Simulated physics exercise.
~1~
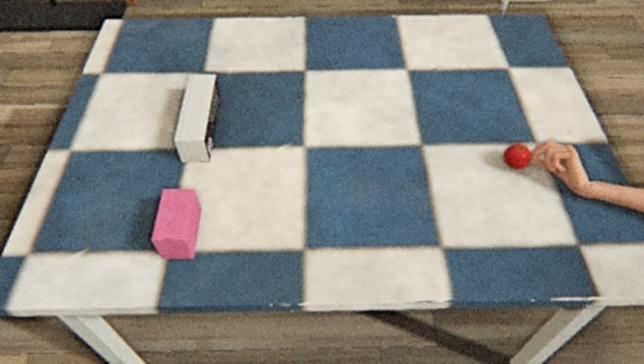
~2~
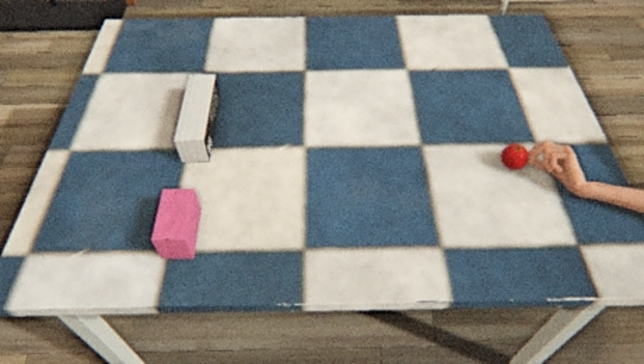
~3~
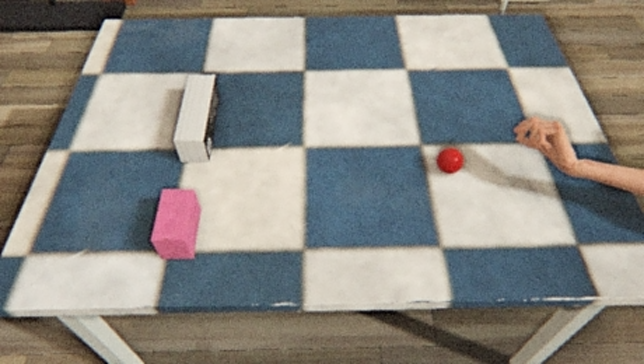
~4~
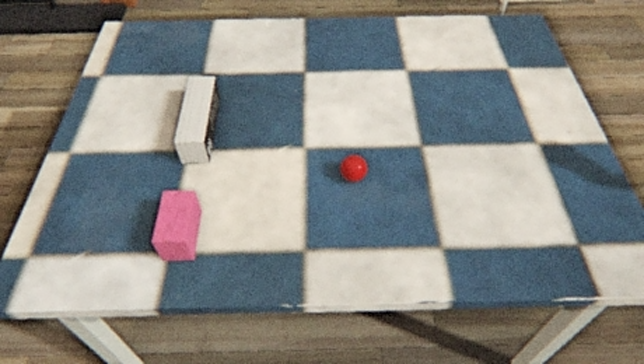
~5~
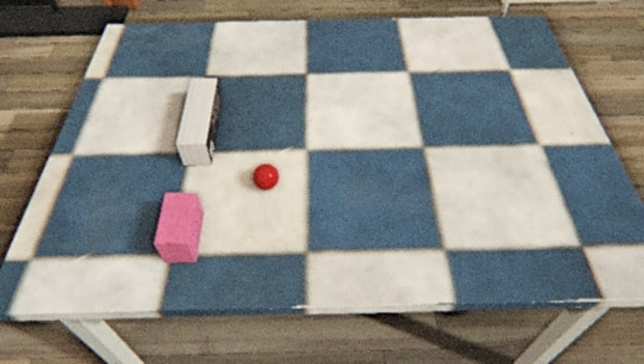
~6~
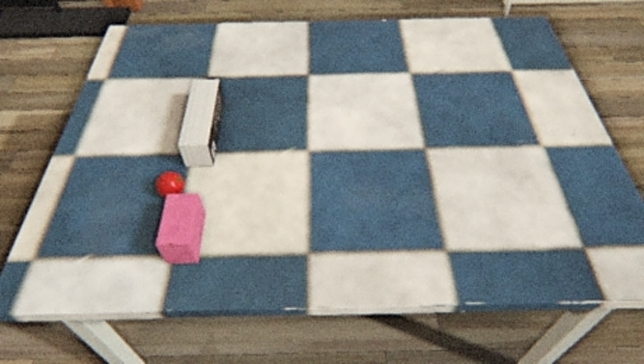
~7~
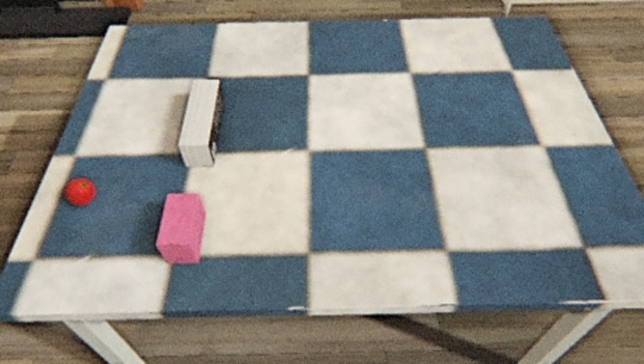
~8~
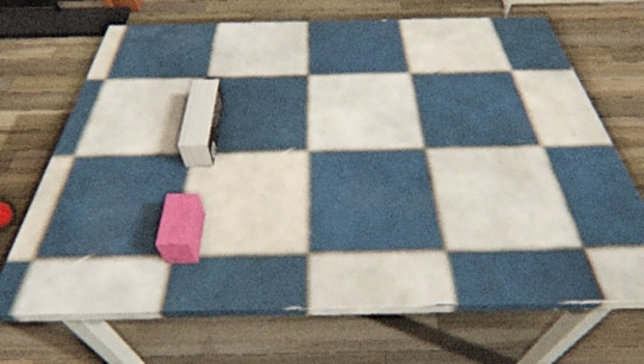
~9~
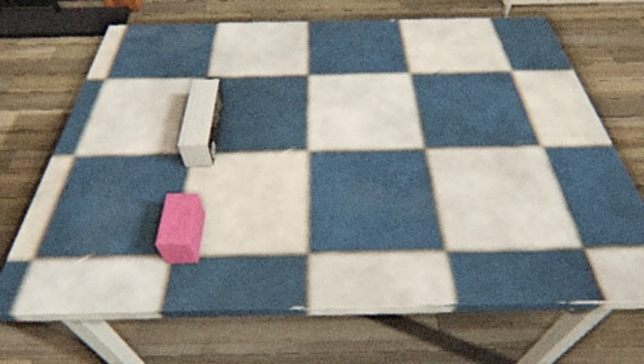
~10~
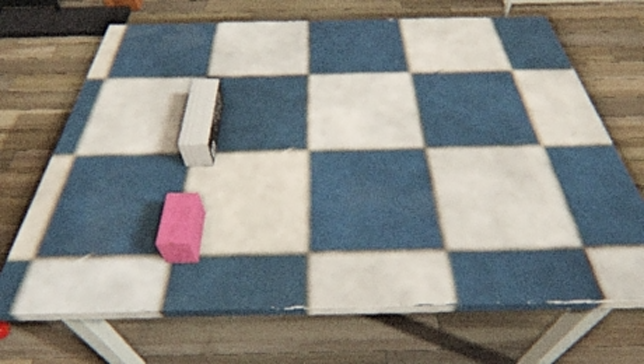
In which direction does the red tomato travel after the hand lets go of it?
The red tomato travels to the left across the table.
